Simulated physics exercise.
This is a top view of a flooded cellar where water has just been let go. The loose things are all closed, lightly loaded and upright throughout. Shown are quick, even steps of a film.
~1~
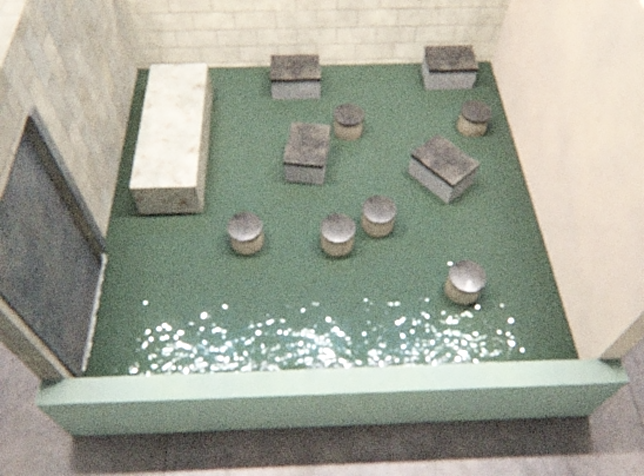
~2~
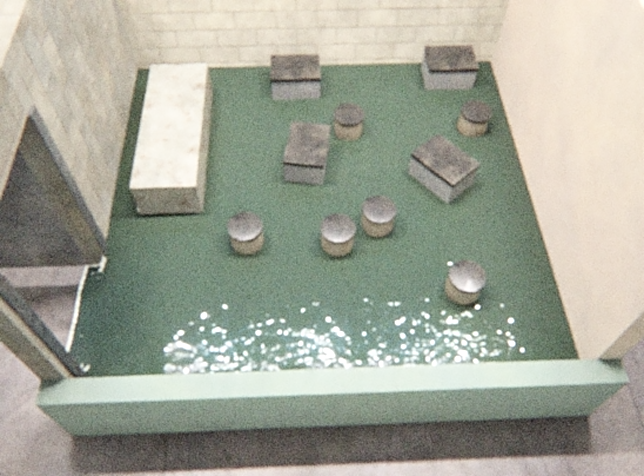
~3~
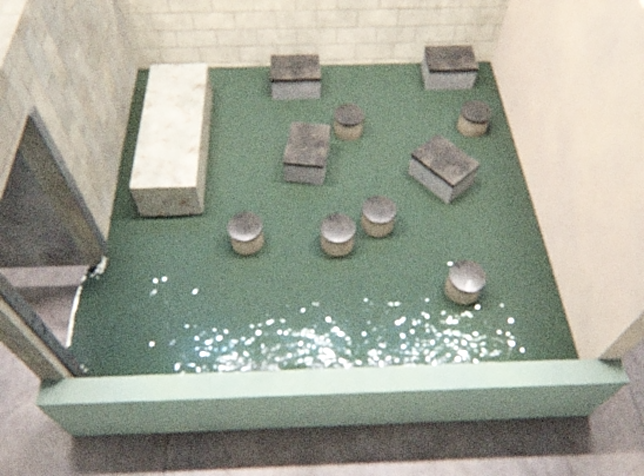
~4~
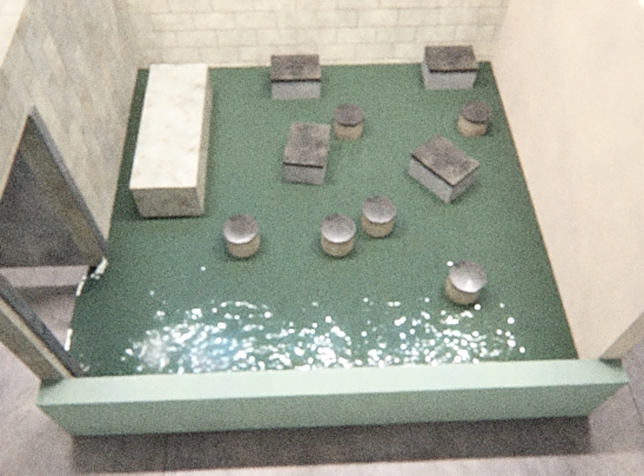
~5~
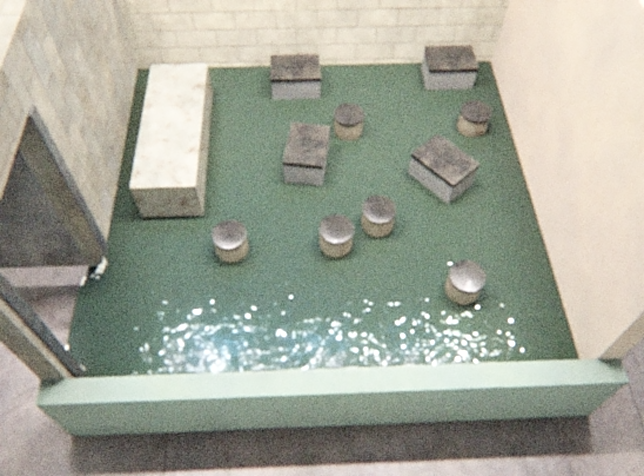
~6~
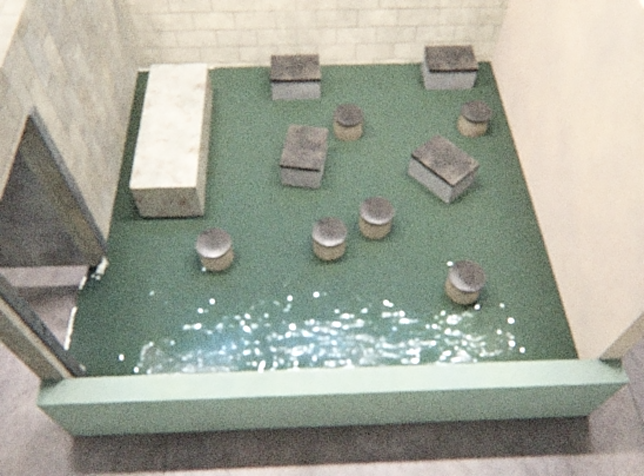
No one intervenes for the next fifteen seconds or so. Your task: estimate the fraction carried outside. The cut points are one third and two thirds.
It falls between one third and two thirds.
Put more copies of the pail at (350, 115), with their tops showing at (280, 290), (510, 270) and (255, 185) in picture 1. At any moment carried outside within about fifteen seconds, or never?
Copy one leaves the room, copy two never leaves, copy three leaves the room.
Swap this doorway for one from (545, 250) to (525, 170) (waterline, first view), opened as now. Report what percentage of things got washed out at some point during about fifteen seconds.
Some 70 per cent of the things, roughly.
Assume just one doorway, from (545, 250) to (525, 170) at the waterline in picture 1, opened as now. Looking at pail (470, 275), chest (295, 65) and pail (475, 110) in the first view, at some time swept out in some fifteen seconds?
Turn by turn - departs, stays put, departs.
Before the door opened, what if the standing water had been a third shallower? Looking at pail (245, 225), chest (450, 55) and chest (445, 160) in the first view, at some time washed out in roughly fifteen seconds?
In order, flushed away, held back and held back.
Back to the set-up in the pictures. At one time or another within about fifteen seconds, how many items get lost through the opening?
I get 4.
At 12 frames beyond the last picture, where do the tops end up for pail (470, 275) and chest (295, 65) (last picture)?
Around (404, 299) and (269, 81).
A moment on, 0 of 10 are out; 10 afloat.
Next, 1 of 10 are out; 9 afloat.
Later, 3 of 10 are out; 7 afloat.
In the end, 4 of 10 are out; 6 afloat.
